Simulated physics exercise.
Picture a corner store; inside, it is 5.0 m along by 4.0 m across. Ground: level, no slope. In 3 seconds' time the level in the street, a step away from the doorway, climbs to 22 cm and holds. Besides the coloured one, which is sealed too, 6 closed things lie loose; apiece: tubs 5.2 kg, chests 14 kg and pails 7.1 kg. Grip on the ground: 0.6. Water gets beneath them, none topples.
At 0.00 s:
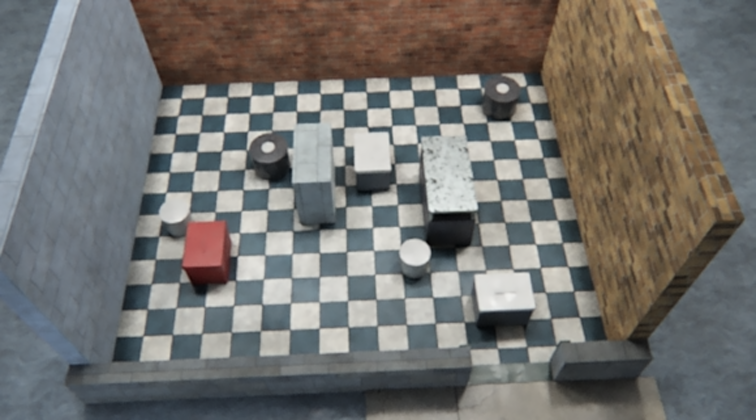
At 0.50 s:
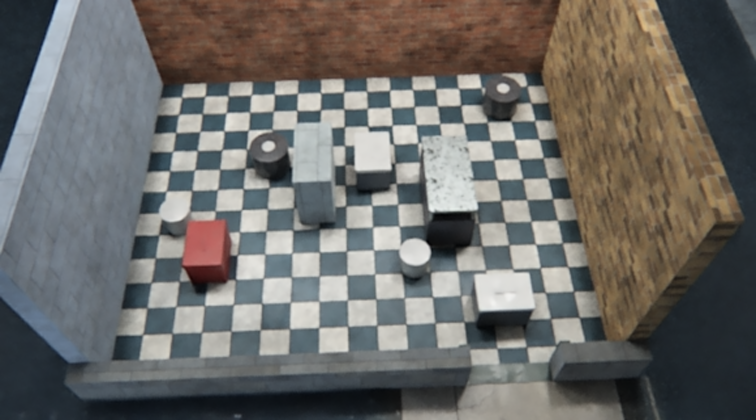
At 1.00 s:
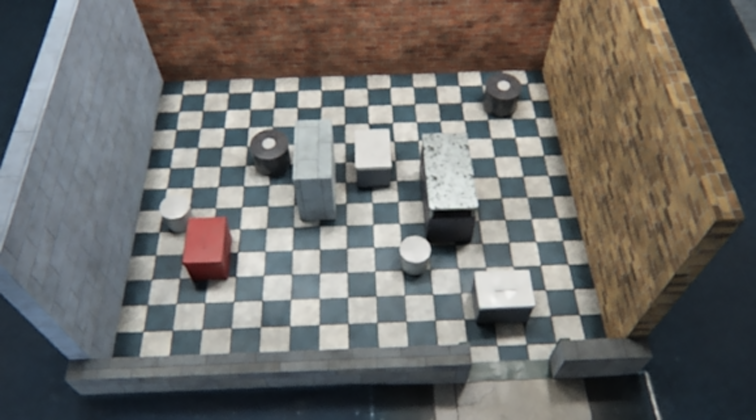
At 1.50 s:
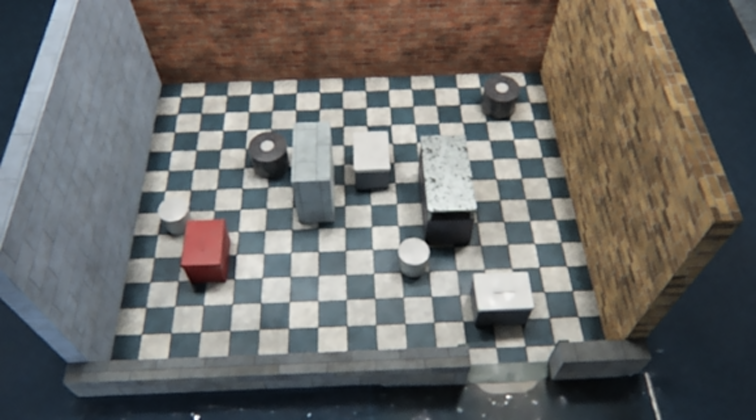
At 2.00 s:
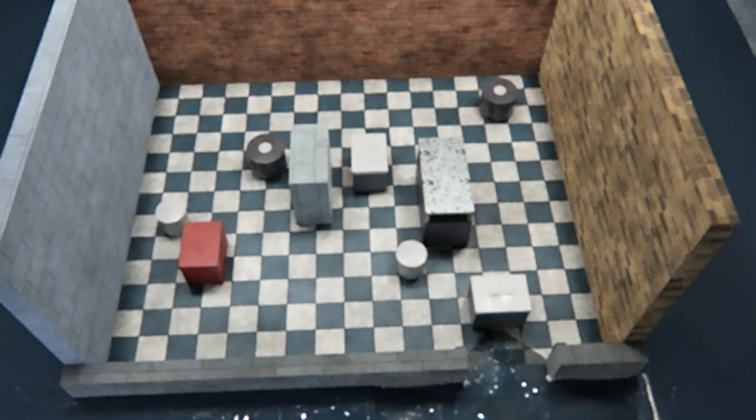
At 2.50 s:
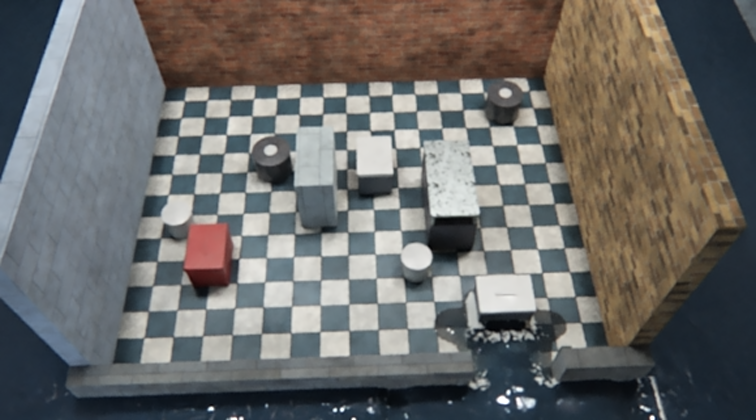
Walled room with a checkered floor and scattered boxes and drums standing still as dark water rises outside and enters the doorway.
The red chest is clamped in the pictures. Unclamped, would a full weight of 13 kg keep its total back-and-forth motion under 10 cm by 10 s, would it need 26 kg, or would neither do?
The low one.
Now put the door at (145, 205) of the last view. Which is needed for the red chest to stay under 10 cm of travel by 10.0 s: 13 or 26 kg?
Then only the bigger mass works.
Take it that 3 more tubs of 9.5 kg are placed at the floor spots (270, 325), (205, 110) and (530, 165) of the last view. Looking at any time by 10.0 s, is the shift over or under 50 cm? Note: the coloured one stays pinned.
Result, in turn - falls shy; falls shy; exceeds it.
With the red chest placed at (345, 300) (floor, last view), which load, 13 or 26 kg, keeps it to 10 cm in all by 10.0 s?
Outcome - success with both.
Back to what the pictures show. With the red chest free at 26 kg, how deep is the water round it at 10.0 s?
Around 2 cm.
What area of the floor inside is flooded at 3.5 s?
Some 3.5 m2 of it.
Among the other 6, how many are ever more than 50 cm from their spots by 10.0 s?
Tally: 3.
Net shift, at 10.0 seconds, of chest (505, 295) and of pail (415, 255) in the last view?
Shifts: 350 cm / 80 cm.
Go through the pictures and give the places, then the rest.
The first picture shows the red chest at (204, 244) rests on the ground; water covers 0.0 m2; 0 of 7 have shifted.
The second picture shows the red chest at (204, 242) rests on the ground; water covers 0.0 m2; 0 of 7 have shifted.
The third picture shows the red chest at (205, 239) rests on the ground; 0.0 m2 under water; 0 of 7 have shifted.
The fourth picture shows the red chest at (203, 242) rests on the ground; 0.0 m2 under water; 0 of 7 have shifted.
The fifth picture shows the red chest at (201, 244), on the bottom; water covers 0.2 m2; 0 of 7 have shifted.
The sixth picture shows the red chest at (206, 246) rests on the ground; 0.8 m2 under water; 0 of 7 have shifted.
After 3.5 s the red chest would be 0 cm from its start with 13 kg and 0 cm from its start with 26 kg; 0 cm of water round it then.
After 4.5 s the red chest would be 0 cm from its start with 13 kg and 0 cm from its start with 26 kg; 0 cm of water round it then.
After 7.0 s the red chest would be 0 cm from its start with 13 kg and 0 cm from its start with 26 kg; 1 cm of water round it then.
After 10.0 s the red chest would be 0 cm from its start with 13 kg and 0 cm from its start with 26 kg; 2 cm of water round it then.
